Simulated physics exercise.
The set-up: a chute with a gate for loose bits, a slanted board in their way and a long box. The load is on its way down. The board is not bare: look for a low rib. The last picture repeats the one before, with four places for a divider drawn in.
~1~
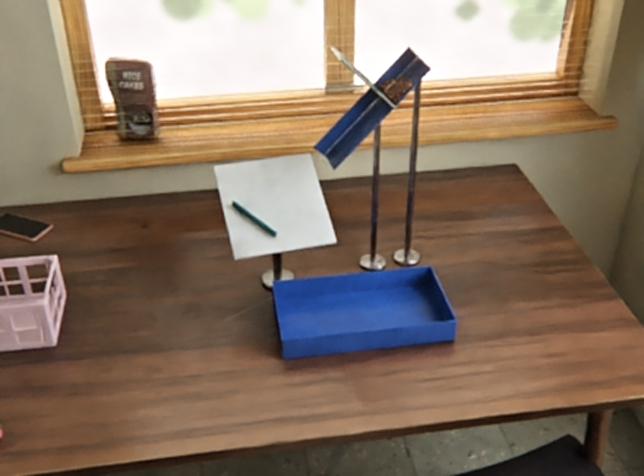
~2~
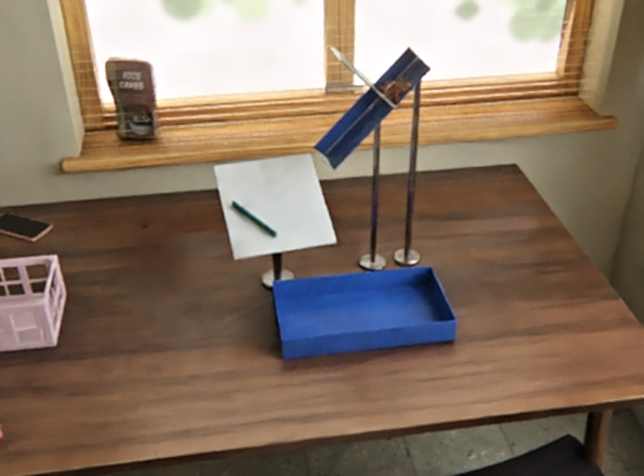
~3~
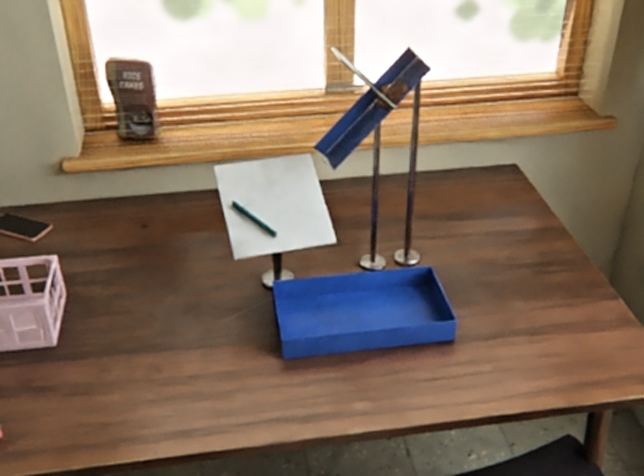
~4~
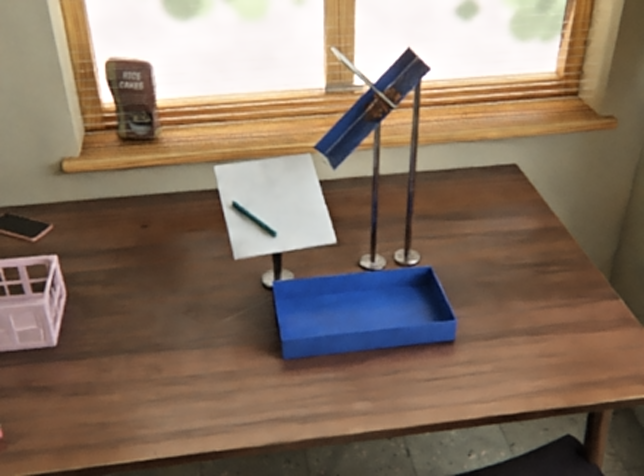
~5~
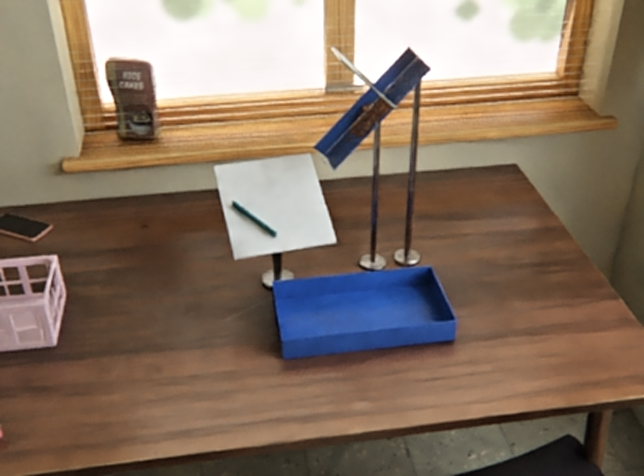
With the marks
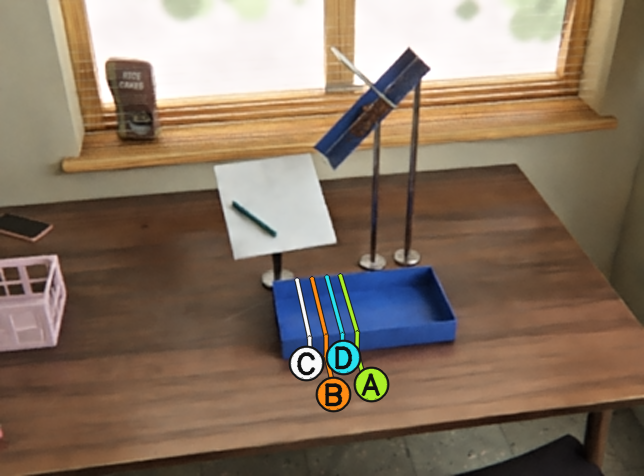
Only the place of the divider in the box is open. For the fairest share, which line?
Best: C.
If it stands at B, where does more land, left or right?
Left.
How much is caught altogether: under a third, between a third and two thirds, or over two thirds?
Over two thirds.
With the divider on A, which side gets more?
More lands on the left.
On the marked copy, line A crosses the front rim at (357, 331); line B crosses the front rim at (325, 335); line C crosses the front rim at (309, 337); line D crosses the front rim at (342, 333).
With A, of what is caught, almost all on the left of the divider, about a tenth on the right.
With B, of what is caught, the larger part on the left of the divider, roughly a quarter on the right.
With C, of what is caught, roughly two thirds on the left of the divider, roughly a third on the right.
With D, of what is caught, almost all on the left of the divider, about a tenth on the right.
